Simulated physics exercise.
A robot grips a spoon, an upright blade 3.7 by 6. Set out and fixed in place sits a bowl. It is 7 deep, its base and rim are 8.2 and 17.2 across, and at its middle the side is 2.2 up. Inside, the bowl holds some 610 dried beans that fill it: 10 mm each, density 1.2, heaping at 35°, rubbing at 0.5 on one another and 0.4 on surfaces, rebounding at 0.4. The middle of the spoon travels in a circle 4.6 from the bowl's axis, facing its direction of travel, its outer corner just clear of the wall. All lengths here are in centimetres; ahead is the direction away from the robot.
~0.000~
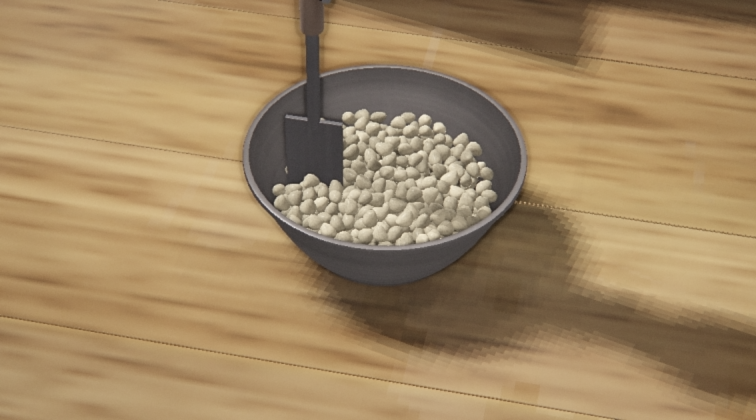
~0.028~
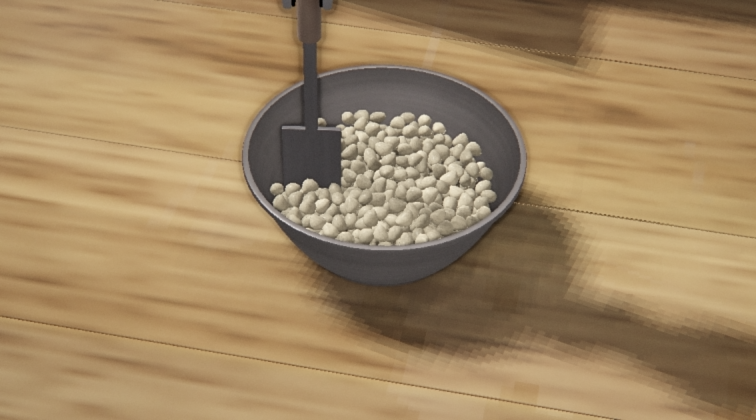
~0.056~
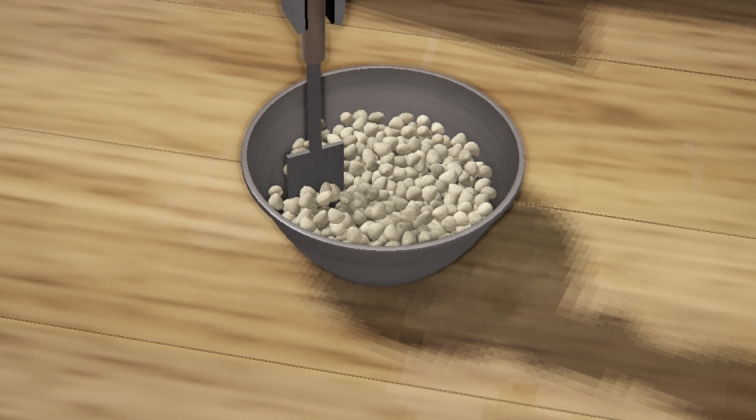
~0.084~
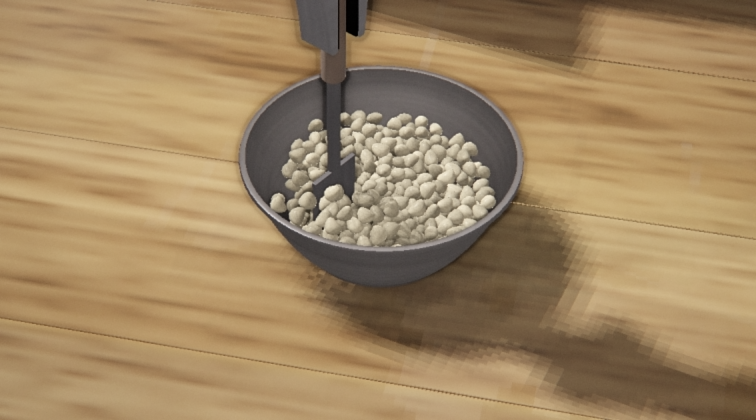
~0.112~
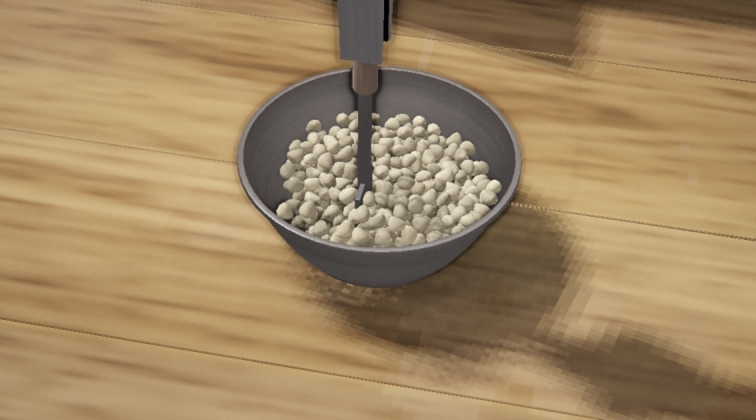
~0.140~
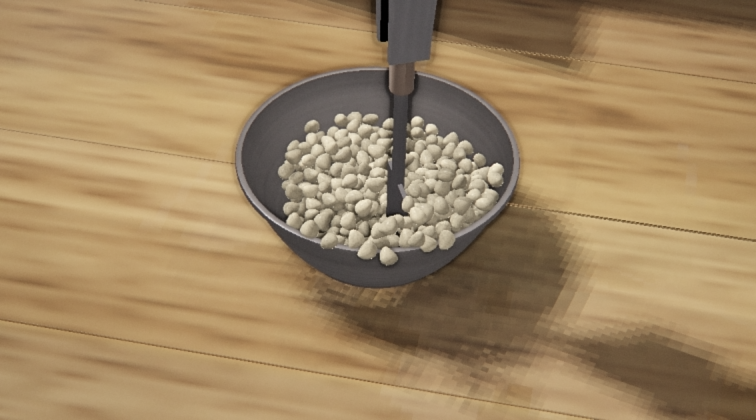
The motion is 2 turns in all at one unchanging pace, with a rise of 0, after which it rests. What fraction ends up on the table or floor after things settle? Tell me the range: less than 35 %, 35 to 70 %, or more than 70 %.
It falls in the range 35 to 70 %.
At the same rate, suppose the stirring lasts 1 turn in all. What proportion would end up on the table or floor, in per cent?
30 %.
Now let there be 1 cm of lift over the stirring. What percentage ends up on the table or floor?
Near 40 in a hundred.
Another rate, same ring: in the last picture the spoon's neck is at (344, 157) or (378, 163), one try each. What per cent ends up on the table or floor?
About 35 and 45 per cent.
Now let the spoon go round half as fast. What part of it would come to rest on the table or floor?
In that case it comes to around 25 percent.
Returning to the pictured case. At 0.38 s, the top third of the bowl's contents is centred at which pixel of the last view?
Centre of upper third: Approx. (288, 161) px.
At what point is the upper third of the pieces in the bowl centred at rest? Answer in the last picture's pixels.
Centre of top third: Approx. (326, 219).
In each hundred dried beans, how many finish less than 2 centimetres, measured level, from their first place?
Around 10 in a hundred, roughly.
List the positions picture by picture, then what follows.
Spoon neck at (314, 101), 0° round; upper third of the load around (390, 188), from x 280 to 490, top at y 115; 608 in the bowl, in the first picture.
Spoon neck at (311, 109), 10° round; upper third of the load around (388, 189), from x 275 to 490, top at y 115, in the second picture.
Spoon neck at (315, 130), 35° round; upper third of the load around (382, 197), from x 275 to 490, top at y 115, in the third picture.
Spoon neck at (334, 150), 62° round; upper third of the load around (386, 203), from x 275 to 490, top at y 115, in the fourth picture.
Spoon neck at (364, 161), 89° round; upper third of the load around (402, 205), from x 285 to 495, top at y 120; 606 in the bowl, 2 in flight or on the tool, in the fifth picture.
Spoon neck at (399, 161), 117° round; upper third of the load around (422, 200), from x 285 to 495, top at y 120; 598 in the bowl, 10 in flight or on the tool, in the sixth picture.
After 0.38 s, 350° round, highest piece 10 above the table; 457 in the bowl, 81 on the table or floor, 70 in flight or on the tool.
After 0.62 s, 224° round, highest piece 10 above the table; 358 in the bowl, 218 on the table or floor, 32 in flight or on the tool.
After 0.94 s, 0° round, highest piece 6 above the table; 314 in the bowl, 293 on the table or floor, 1 in flight or on the tool.
After 1.64 s, 0° round, highest piece 6 above the table; 314 in the bowl, 294 on the table or floor.
At rest, 314 in the bowl, 294 on the table or floor. That is 48 % on the table or floor.
